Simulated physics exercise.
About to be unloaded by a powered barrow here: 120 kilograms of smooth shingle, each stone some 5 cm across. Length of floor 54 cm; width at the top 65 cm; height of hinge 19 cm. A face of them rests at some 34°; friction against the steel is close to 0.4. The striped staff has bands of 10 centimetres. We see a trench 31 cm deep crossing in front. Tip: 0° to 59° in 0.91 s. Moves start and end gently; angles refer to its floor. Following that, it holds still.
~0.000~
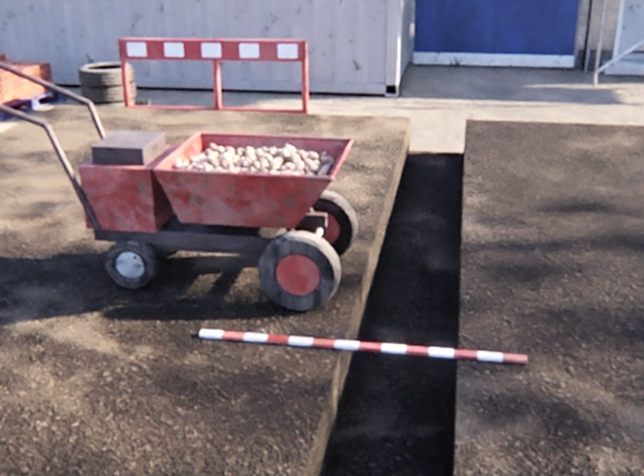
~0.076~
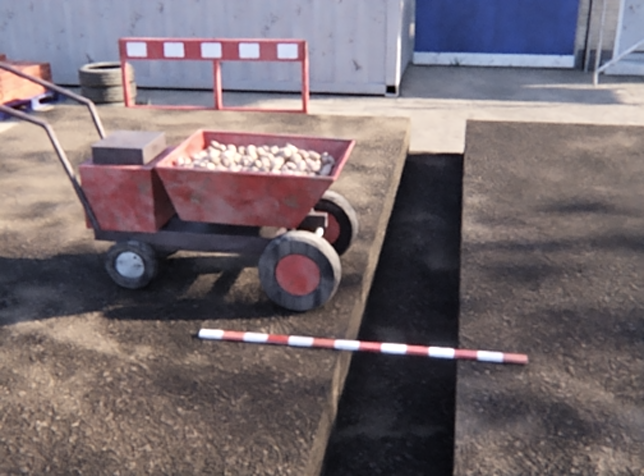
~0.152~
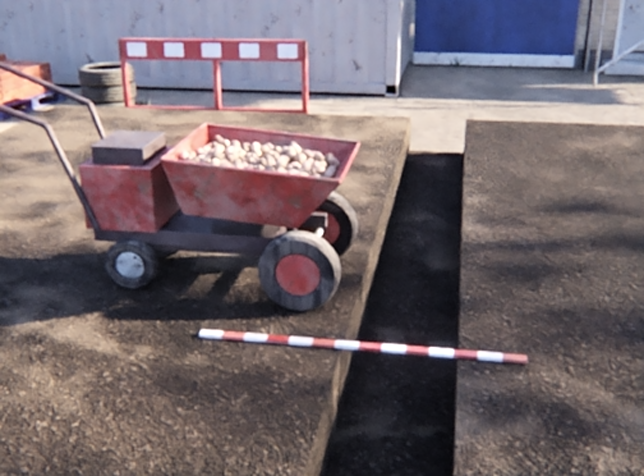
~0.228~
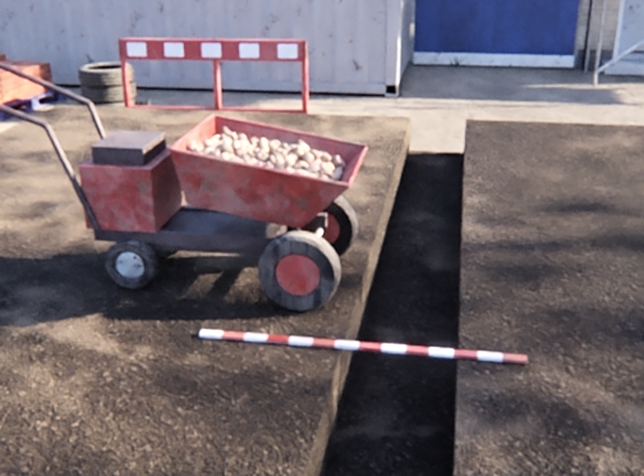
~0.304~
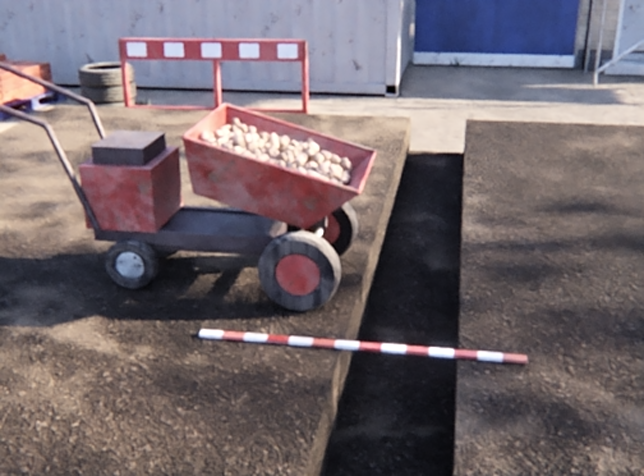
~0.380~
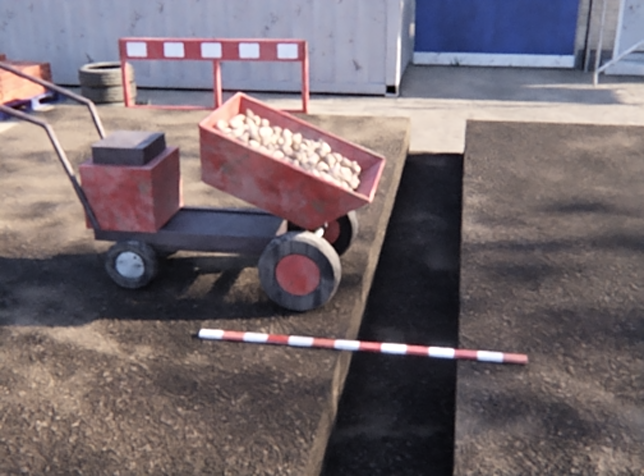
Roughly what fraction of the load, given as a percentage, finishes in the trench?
Some 52 per cent of the stones.
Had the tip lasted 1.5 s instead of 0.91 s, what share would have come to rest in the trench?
Expected share: Around 65%.
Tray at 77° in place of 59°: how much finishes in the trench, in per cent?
Then close to 65 per cent.
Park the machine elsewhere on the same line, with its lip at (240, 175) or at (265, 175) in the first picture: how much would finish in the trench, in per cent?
The first gives about 65 percent and the second about 80 percent.
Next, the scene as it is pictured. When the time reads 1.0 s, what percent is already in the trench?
Around 20 per cent of it.
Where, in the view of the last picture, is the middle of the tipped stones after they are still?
At about pixel (443, 331) in the last view.
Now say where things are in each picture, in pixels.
In the first frame, the tray is at 0°, its lip at (332, 179); the top of the load is at (283, 156).
The second frame shows lip at (334, 180), floor tilted 1°, highest stones at (267, 154); the stones move at 0.2 m/s on average.
In the third frame, the tray is at 4°, its lip at (340, 182); the top of the load is at (237, 151); the stones move at 0.4 m/s on average.
In the fourth frame, the tray is at 9°, its lip at (349, 186); the top of the load is at (226, 142); the stones move at 0.6 m/s on average.
In the fifth frame, the tray is at 15°, its lip at (359, 193); the top of the load is at (229, 132); the stones move at 0.7 m/s on average.
The sixth frame shows lip at (370, 201), floor tilted 22°, highest stones at (239, 124); the stones move at 0.8 m/s on average.
After 0.7 s the floor is at 50°; 100 % in the tray; the foremost stones are at (390, 218).
After 1.0 s the floor is at 59°; 80 % in the tray, 18 % in the trench, 2 % past the trench; the foremost stones are at (475, 291).
After 1.4 s the floor is at 59°; 44 % in the tray, 27 % in the trench, 28 % past the trench; the foremost stones are at (581, 296).
After 3.3 s the floor is at 59°; 19 % in the tray, 52 % in the trench, 29 % past the trench; the foremost stones are past the picture's edge.
